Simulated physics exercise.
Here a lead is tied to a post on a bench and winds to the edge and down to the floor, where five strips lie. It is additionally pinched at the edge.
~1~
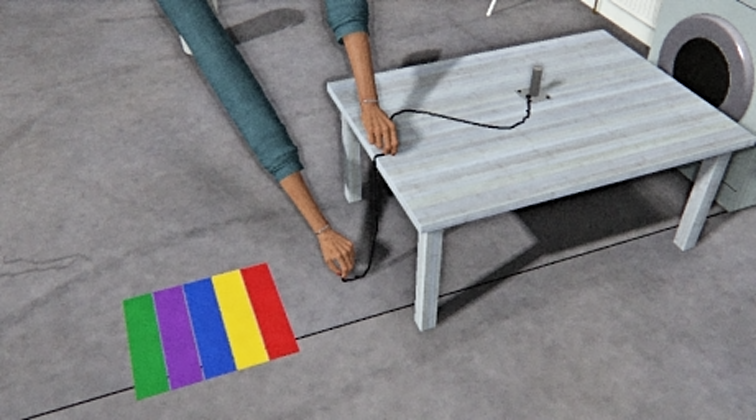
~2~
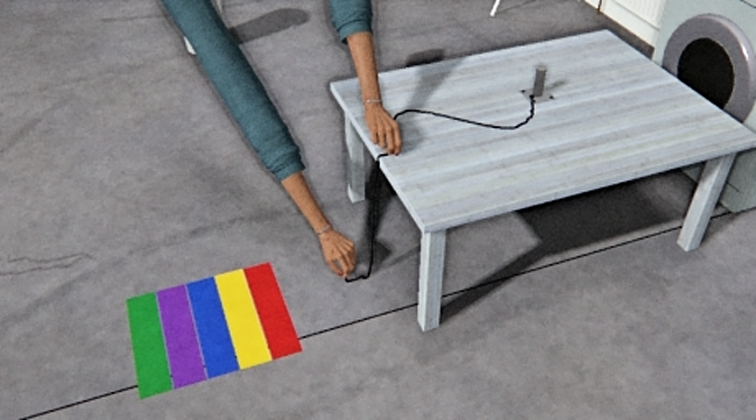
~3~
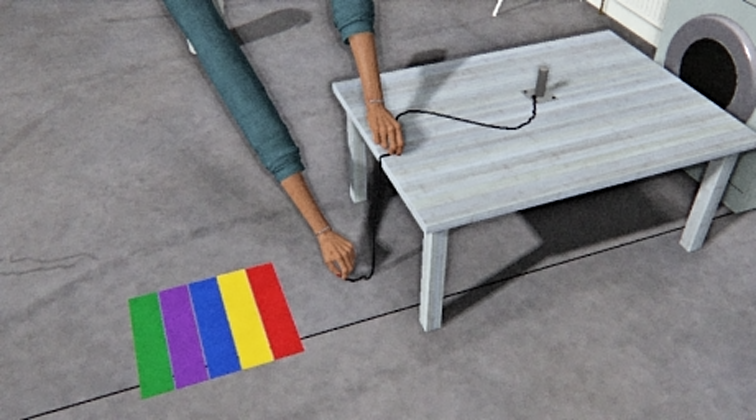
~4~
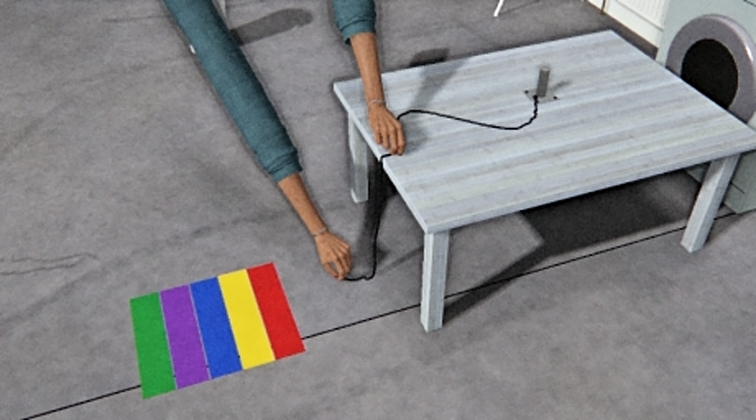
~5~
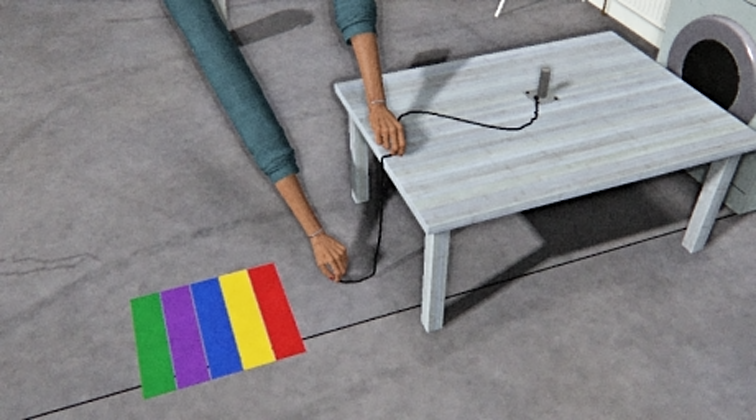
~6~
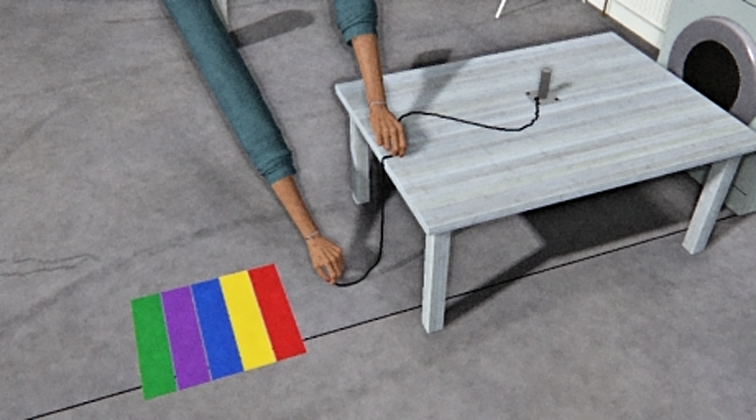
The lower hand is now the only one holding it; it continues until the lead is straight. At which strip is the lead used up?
At the green one.
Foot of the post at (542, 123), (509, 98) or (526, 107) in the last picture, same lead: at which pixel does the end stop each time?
Close to (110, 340), (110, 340) and (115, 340) in that order.
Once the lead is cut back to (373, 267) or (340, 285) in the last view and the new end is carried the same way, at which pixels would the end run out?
(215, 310) and (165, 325).
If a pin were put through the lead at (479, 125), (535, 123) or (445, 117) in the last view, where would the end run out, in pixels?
Approximately (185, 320), (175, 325) and (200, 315), respectively.
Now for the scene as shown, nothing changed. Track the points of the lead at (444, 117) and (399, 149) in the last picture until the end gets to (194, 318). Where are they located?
Around (425, 138) and around (354, 195).
Soon after, end near (193, 318); over purple.
After that, end near (162, 326); over green.
At the stop, end near (144, 331); over green. It halts on the green strip.
